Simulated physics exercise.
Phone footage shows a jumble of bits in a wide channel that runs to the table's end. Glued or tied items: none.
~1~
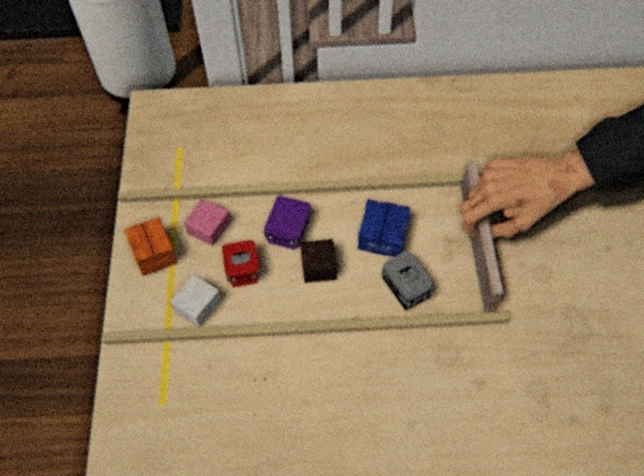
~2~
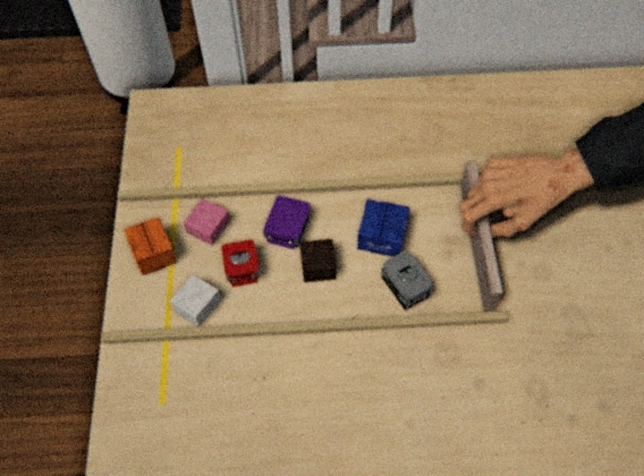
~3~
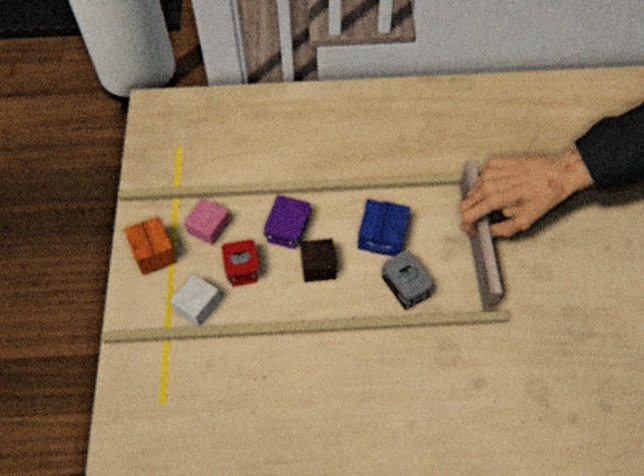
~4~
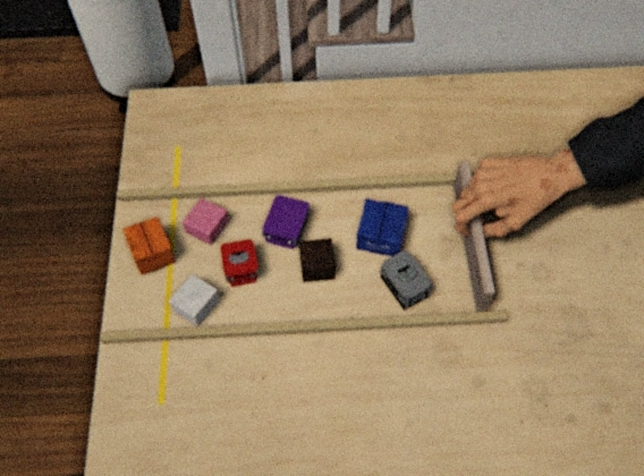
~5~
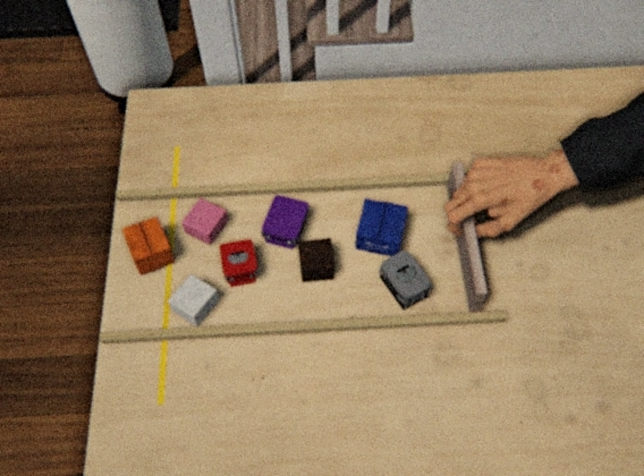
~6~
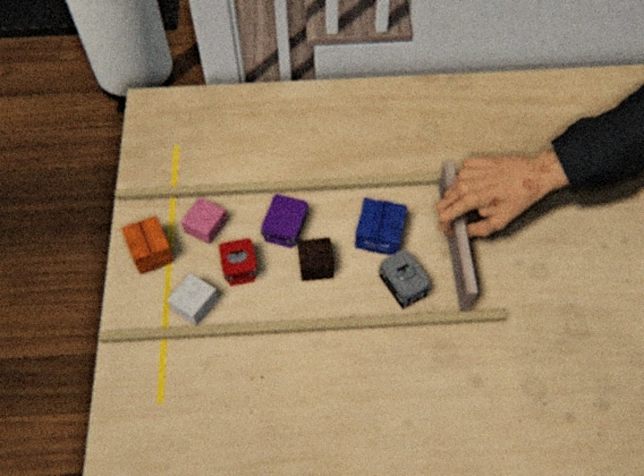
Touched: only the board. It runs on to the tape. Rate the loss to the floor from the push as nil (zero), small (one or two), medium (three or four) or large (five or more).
The loss is medium.
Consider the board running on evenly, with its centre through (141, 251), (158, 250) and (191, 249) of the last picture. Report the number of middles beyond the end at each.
Taking the places in turn, the counts are 6, 4 and 2.
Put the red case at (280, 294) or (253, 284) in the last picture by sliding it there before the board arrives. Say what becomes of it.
Try one: It is still there. Try two: It is still there.
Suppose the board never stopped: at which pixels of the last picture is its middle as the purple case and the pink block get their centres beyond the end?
The purple case gives roughly (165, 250), the pink block roughly (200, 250).
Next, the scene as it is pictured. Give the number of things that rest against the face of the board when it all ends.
That makes 2.
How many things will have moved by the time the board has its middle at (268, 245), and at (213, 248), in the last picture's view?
In order, the tallies are 8 and 8.
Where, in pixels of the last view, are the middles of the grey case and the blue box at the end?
Grey case at about (150, 287), blue box at about (146, 244).
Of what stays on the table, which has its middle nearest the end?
Result - the purple case.
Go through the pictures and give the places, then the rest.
The first picture shows orange box (151, 247); white block (197, 301); pink block (208, 222); board (481, 236); tape (172, 263).
The second picture shows white block (196, 301); board (480, 235).
The third picture shows pink block (208, 221); black block (318, 261).
The fourth picture shows orange box (150, 246); red case (240, 263).
The fifth picture shows white block (194, 300); blue box (382, 228).
The sixth picture shows orange box (148, 245); white block (194, 300); pink block (205, 221); board (457, 235); tape (169, 261).
A little later, none off yet; orange box at rest near (148, 245); white block at rest near (194, 300); pink block at rest near (205, 221).
Next, none off yet; orange box shifted a little near (135, 249); white block shifted a little near (179, 304); pink block shifted about its own width near (161, 218).
When it is over, the number that fall off is three or four; down, red case, pink block and orange box.
